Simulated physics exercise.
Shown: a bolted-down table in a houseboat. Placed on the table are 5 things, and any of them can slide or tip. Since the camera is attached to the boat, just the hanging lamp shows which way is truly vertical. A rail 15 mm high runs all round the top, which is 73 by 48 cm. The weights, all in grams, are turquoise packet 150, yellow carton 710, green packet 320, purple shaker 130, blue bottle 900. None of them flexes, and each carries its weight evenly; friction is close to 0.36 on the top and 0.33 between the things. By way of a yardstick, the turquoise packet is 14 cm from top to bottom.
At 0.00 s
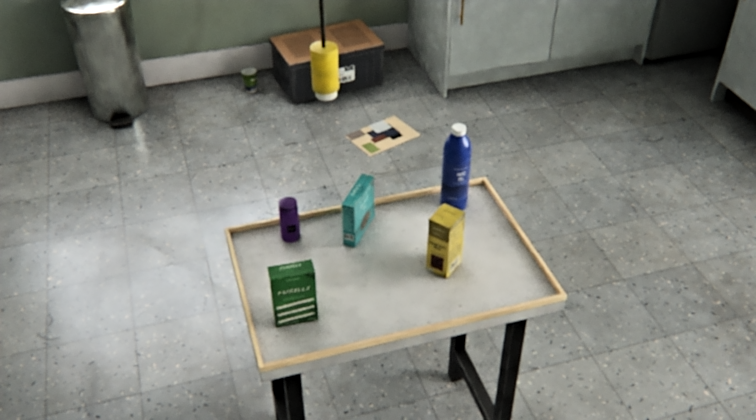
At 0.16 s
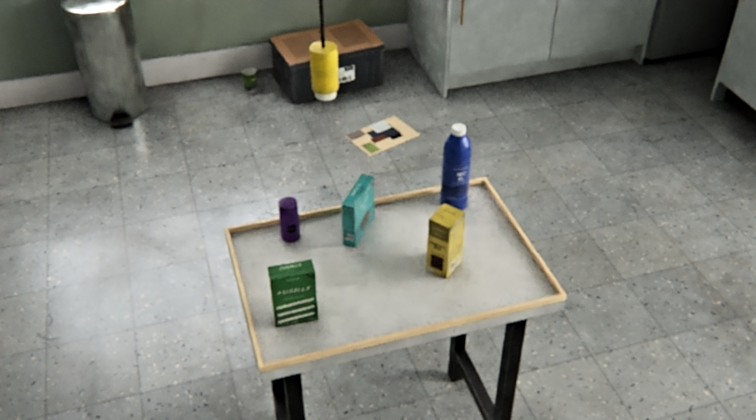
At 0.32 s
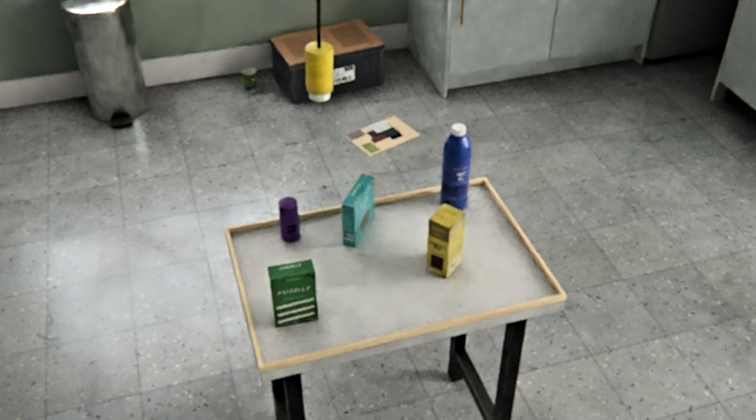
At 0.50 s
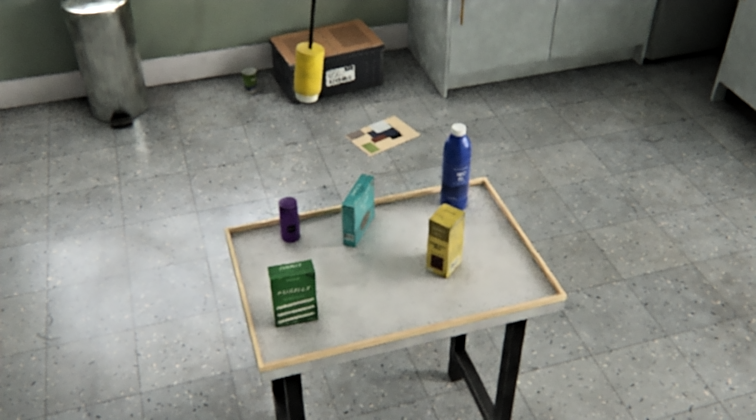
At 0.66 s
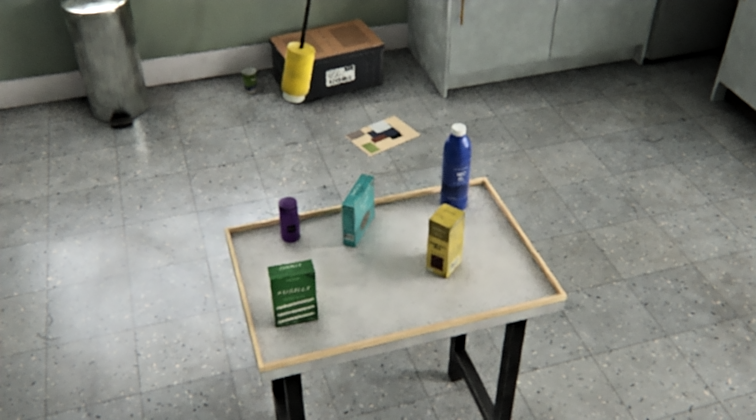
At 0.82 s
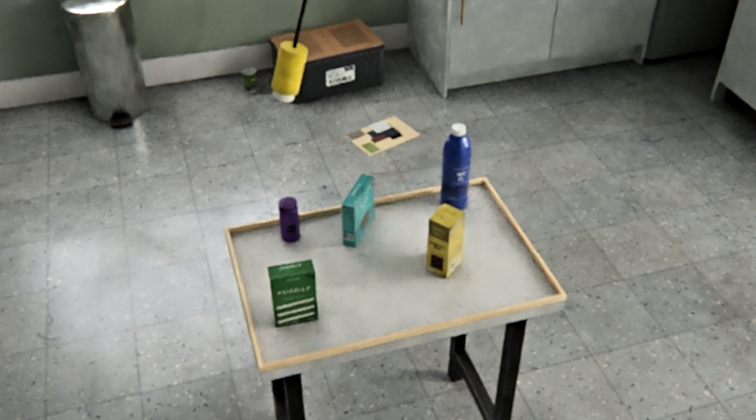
A table with a raised rim held three small boxes, a purple shaker and a blue bottle, all staying still, while a yellow hanging lamp behind it hung straight, then swung gradually to the left.
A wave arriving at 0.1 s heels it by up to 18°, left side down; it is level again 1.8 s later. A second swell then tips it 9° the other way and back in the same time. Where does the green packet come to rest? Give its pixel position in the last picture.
At about (293, 294).
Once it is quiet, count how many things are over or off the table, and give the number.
I make it 0.
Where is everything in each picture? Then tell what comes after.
In the first picture, boat level; green packet (293, 294); turquoise packet (359, 210).
In the second picture, boat level; purple shaker (289, 220); blue bottle (456, 167).
In the third picture, boat heeled 3°, left side down; turquoise packet (359, 210); yellow carton (445, 241).
In the fourth picture, boat heeled 7°, left side down; purple shaker (289, 220); blue bottle (456, 167).
In the fifth picture, boat heeled 12°, left side down; turquoise packet (359, 210); yellow carton (445, 241).
In the sixth picture, boat heeled 16°, left side down; green packet (293, 294); purple shaker (289, 220).
By 1.82 s, boat level.
By 3.02 s, boat heeled 8°, right side down.
When it is over (4.2 s), all 5 within 5 cm of the start. In the last view, green packet near (293, 294).
